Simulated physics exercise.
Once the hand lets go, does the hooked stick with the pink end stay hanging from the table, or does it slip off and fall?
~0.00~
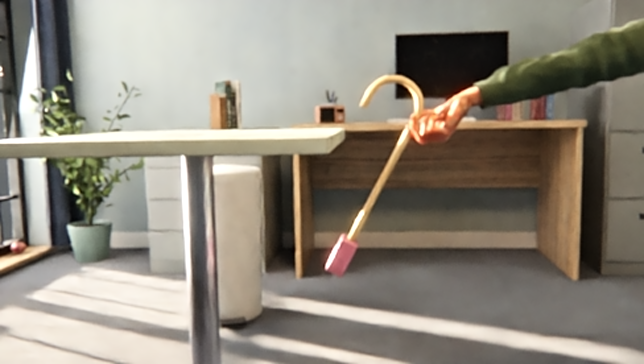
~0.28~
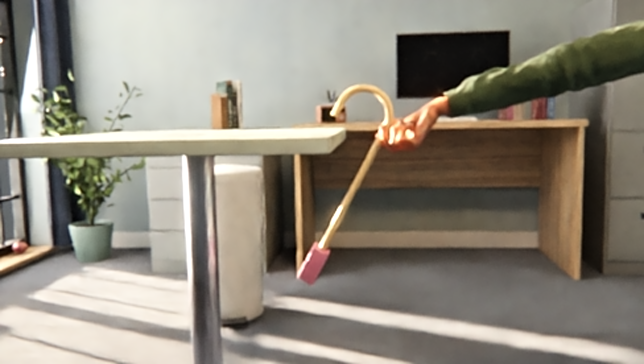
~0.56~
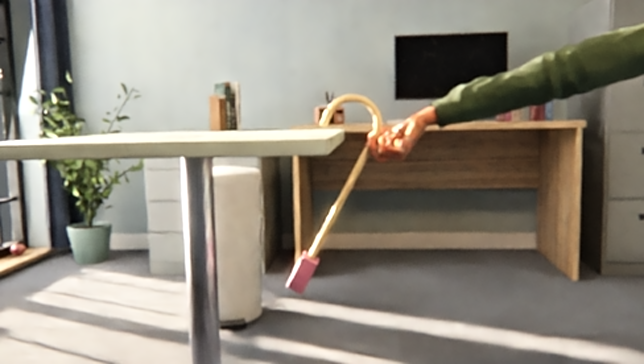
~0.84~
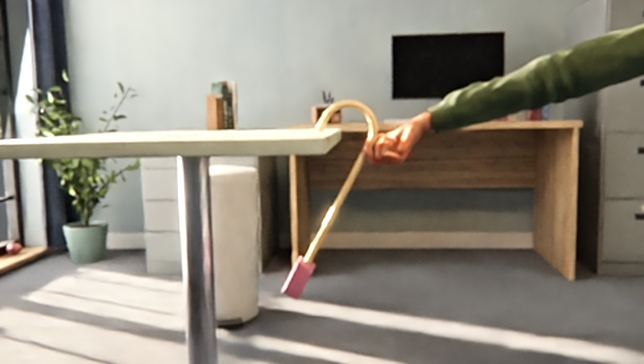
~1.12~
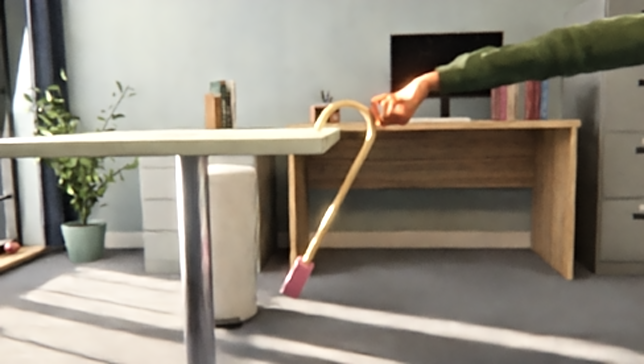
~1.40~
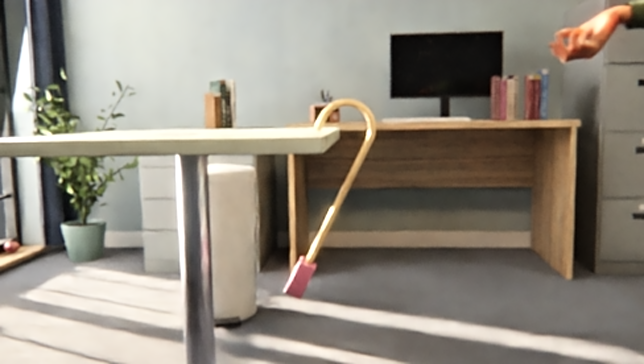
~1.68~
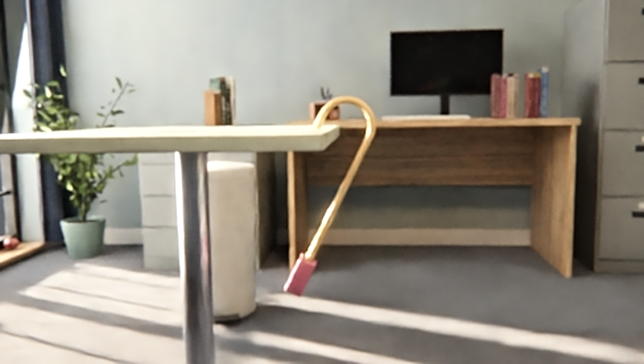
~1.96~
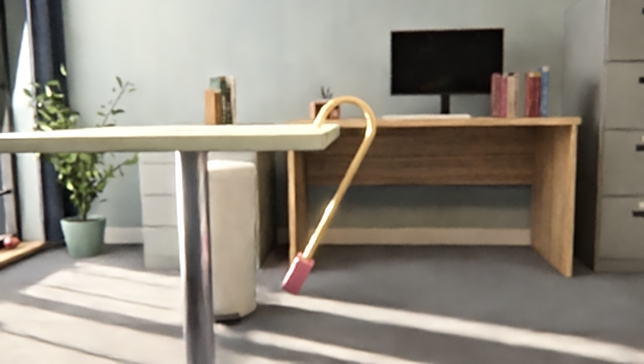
It stays hanging from the table, with its crook over the edge and its pink end down below.
A hand in a green sleeve carried a hooked wooden stick with a pink end leftward and set its crook over the table's edge. The hand let go and drew away to the right, and the stick stayed hanging there.
